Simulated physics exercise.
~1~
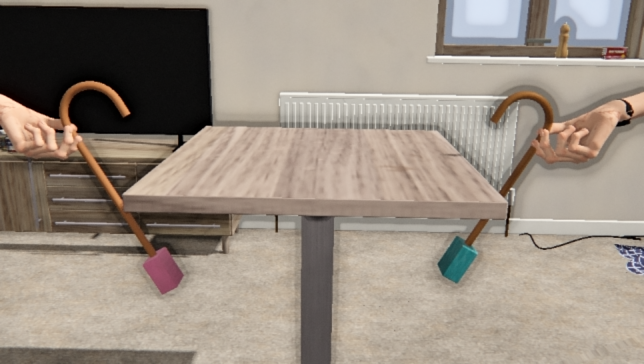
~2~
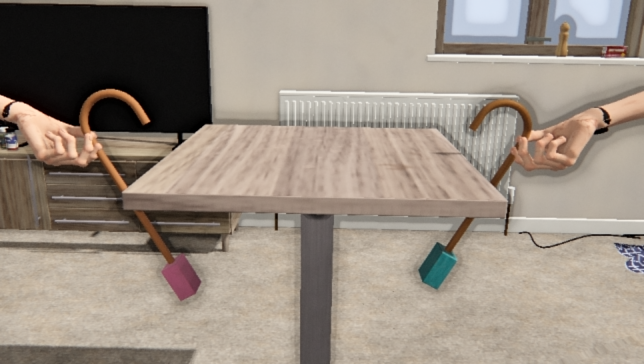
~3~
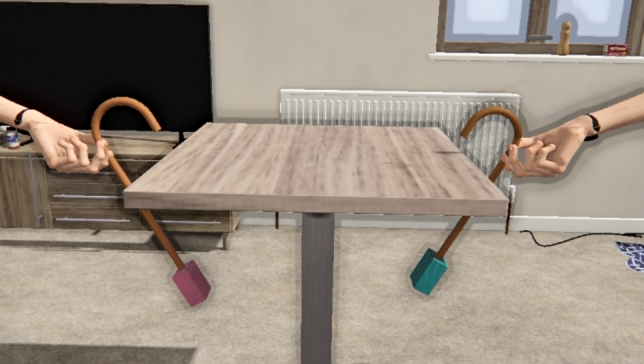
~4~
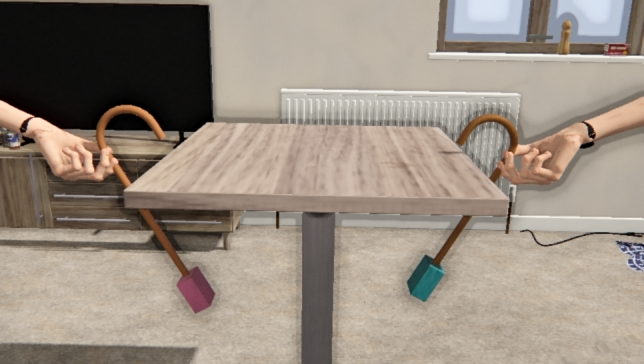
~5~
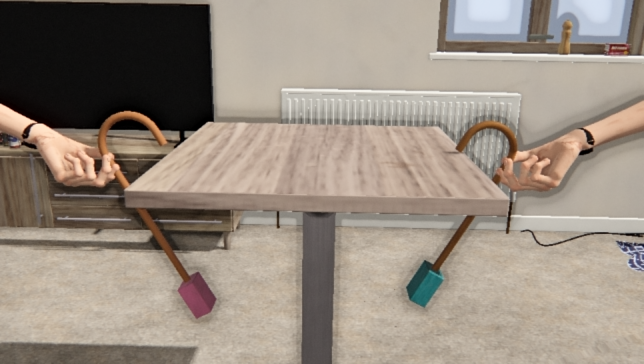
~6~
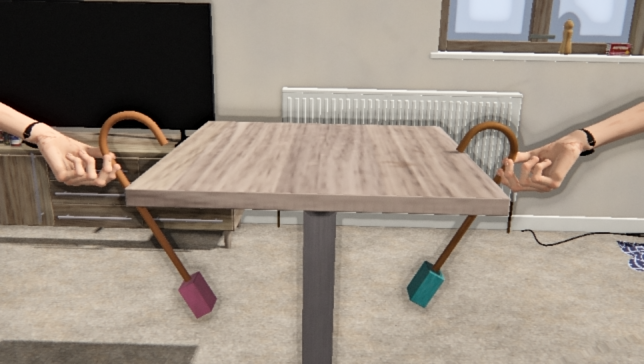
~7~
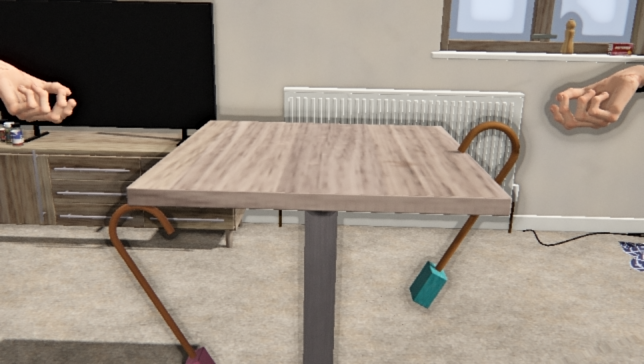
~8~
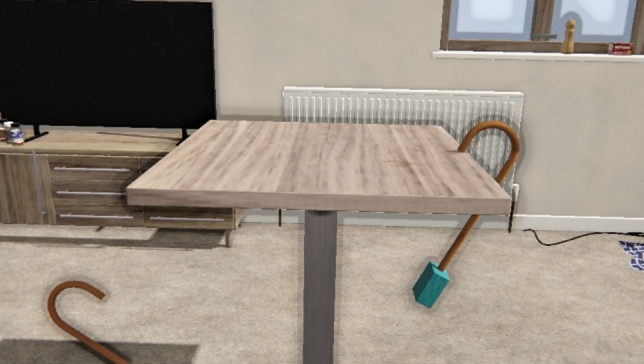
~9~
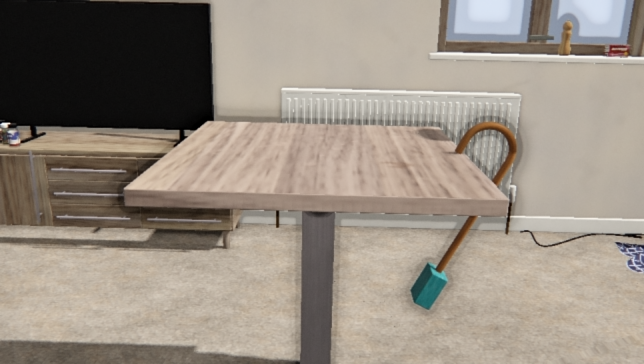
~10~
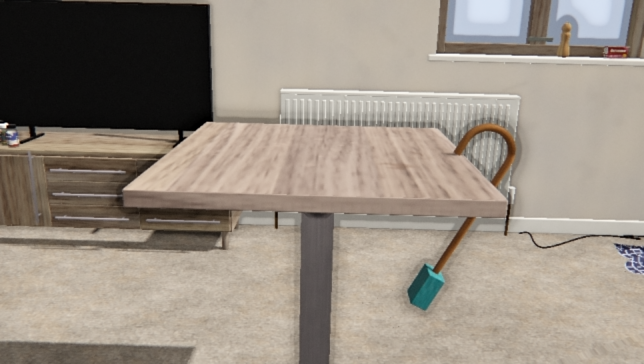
Two hooked brushes brought by hands to a table's edges and released, the pink one falling away, the turquoise one staying hooked.
